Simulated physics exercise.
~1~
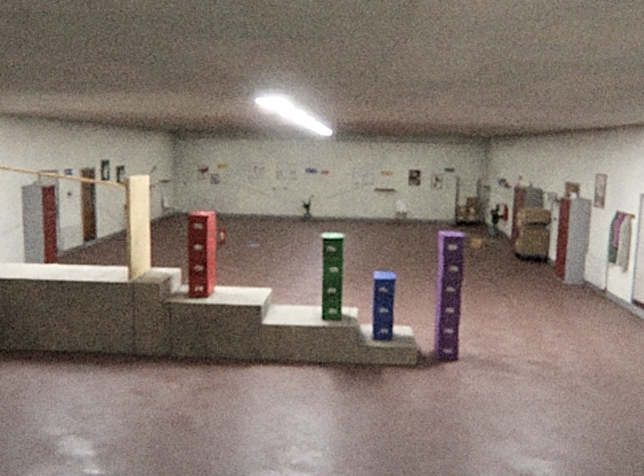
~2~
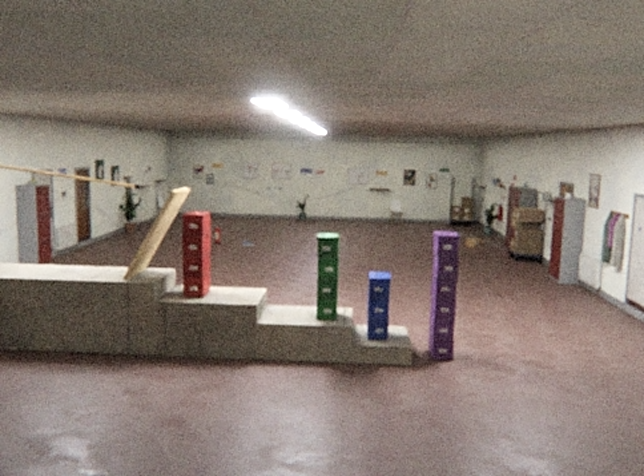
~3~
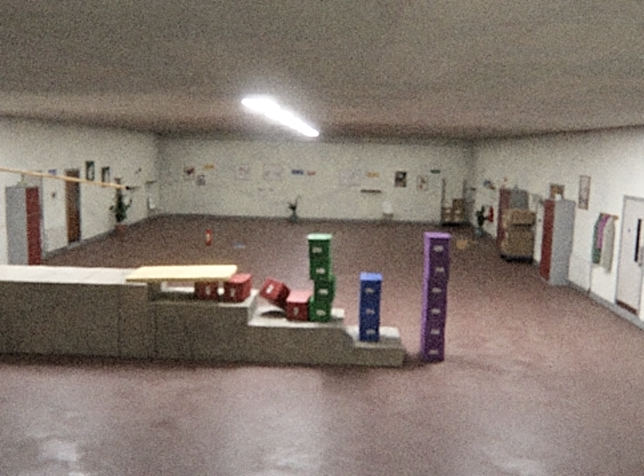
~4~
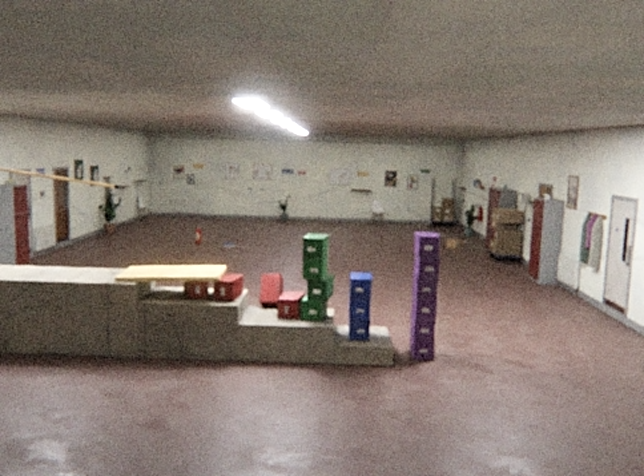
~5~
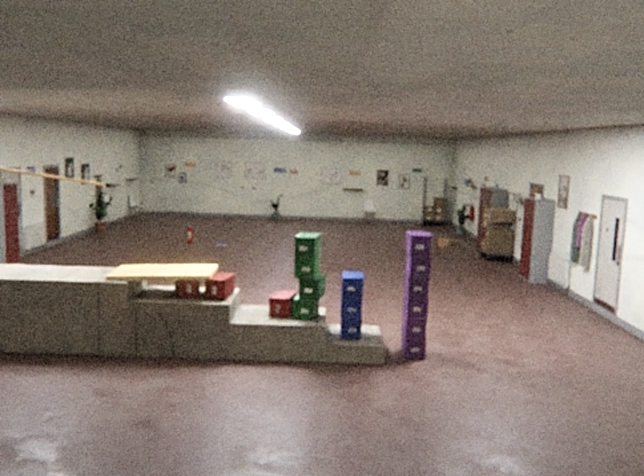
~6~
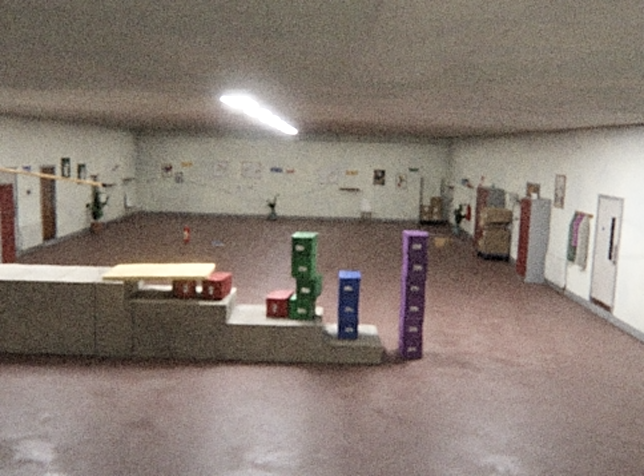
In a wide, low-ceilinged hall with a reddish floor, stacks of red, green, blue and purple boxes stand to the right of an upright board, most of them on descending grey steps. The board tips to the right beside a thin pole and knocks over the red stack. Red boxes tumble, some landing on the step below against the green stack, whose boxes shift slightly out of line. The board comes to lie flat across fallen red boxes. At the end the green stack still stands, crooked, while the blue and purple stacks remain upright and untouched.
